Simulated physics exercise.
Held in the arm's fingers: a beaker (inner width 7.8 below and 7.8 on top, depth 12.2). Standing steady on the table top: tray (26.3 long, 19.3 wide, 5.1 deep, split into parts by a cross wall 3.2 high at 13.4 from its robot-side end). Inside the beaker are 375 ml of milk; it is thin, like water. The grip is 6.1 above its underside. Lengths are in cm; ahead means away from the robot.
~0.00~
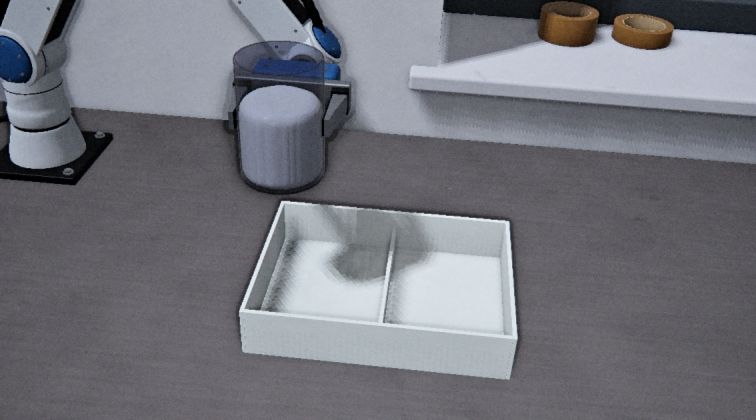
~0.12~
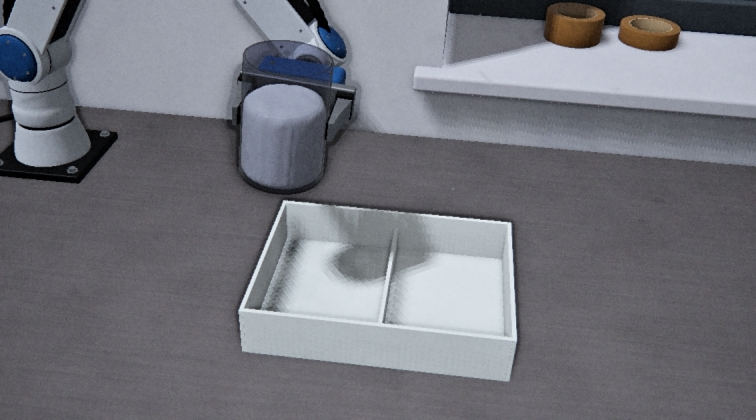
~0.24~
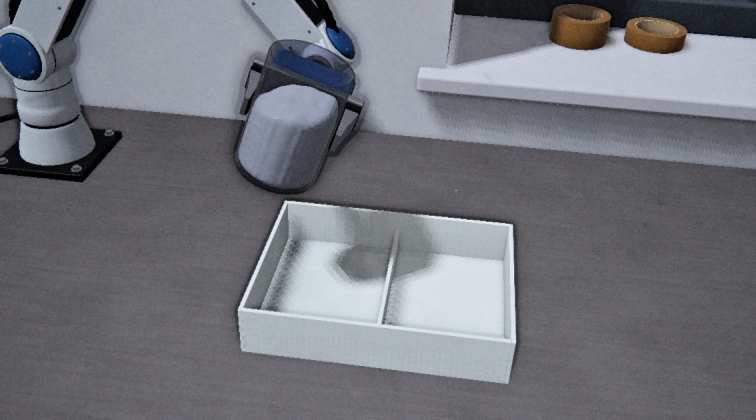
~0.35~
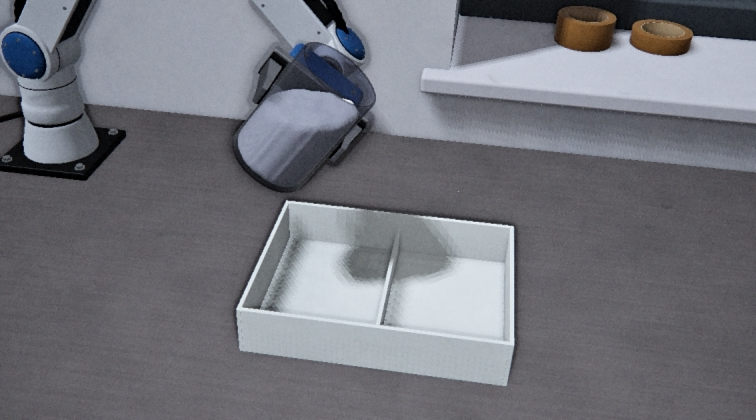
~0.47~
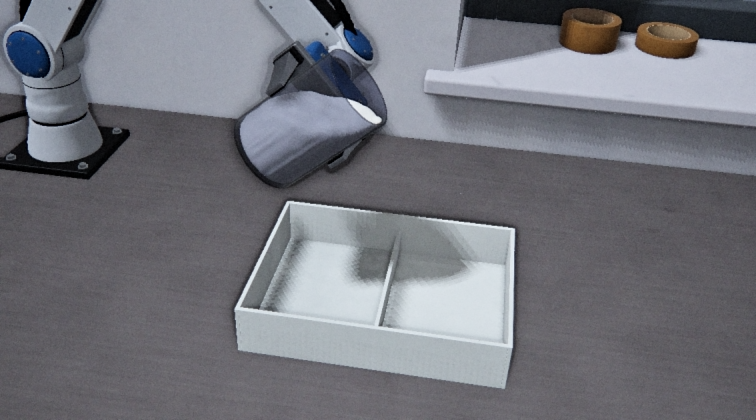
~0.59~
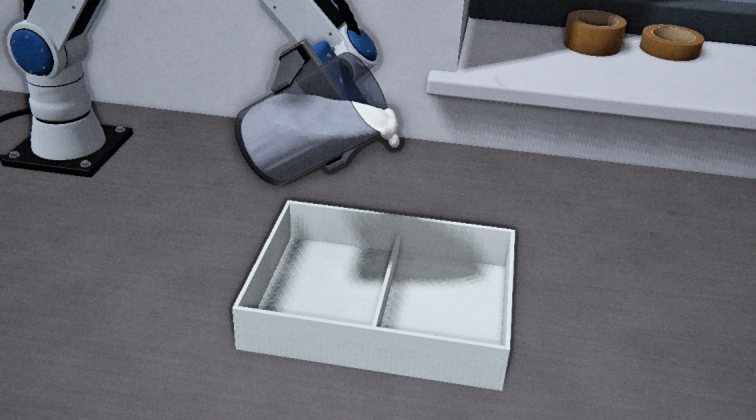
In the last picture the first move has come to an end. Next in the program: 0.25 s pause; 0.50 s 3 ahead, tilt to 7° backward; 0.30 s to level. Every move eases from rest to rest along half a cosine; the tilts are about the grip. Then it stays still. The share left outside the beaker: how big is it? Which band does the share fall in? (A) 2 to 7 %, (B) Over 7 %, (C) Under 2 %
Answer: A.
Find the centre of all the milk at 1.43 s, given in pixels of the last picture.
The centre lands around (347, 149) in the last view.
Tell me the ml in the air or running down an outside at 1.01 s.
Roughly 0 ml.
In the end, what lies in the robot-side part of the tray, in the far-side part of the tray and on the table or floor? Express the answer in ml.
Roughly 0, 15, 0 ml.
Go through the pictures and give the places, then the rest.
The first picture shows beaker middle at (281, 119), level; upper third of the milk around (281, 112), from x 240 to 320, top at y 90; 375 ml in the beaker.
The second picture shows beaker middle at (285, 119), tilted 5° forward; upper third of the milk around (284, 111), from x 245 to 325, top at y 85.
The third picture shows beaker middle at (293, 120), tilted 19° forward; upper third of the milk around (295, 112), from x 240 to 335, top at y 85.
The fourth picture shows beaker middle at (302, 120), tilted 36° forward; upper third of the milk around (306, 114), from x 240 to 360, top at y 90.
The fifth picture shows beaker middle at (309, 121), tilted 50° forward; upper third of the milk around (313, 116), from x 240 to 380, top at y 90.
The sixth picture shows beaker middle at (311, 121), tilted 55° forward; upper third of the milk around (317, 117), from x 240 to 395, top at y 95; 375 ml in the beaker.
After 1.01 s, tilted 39° forward, liquid up to 23 above the table; 365 ml in the beaker, 15 ml in the far-side part.
After 1.43 s, tilted 6° backward, liquid up to 24 above the table; 365 ml in the beaker, 15 ml in the far-side part.
After 1.84 s, level, liquid up to 24 above the table; 365 ml in the beaker, 15 ml in the far-side part.
After 2.64 s, level, liquid up to 24 above the table; 365 ml in the beaker, 15 ml in the far-side part.
At rest, 365 ml in the beaker, 15 ml in the far-side part. That is 4 % outside the beaker.
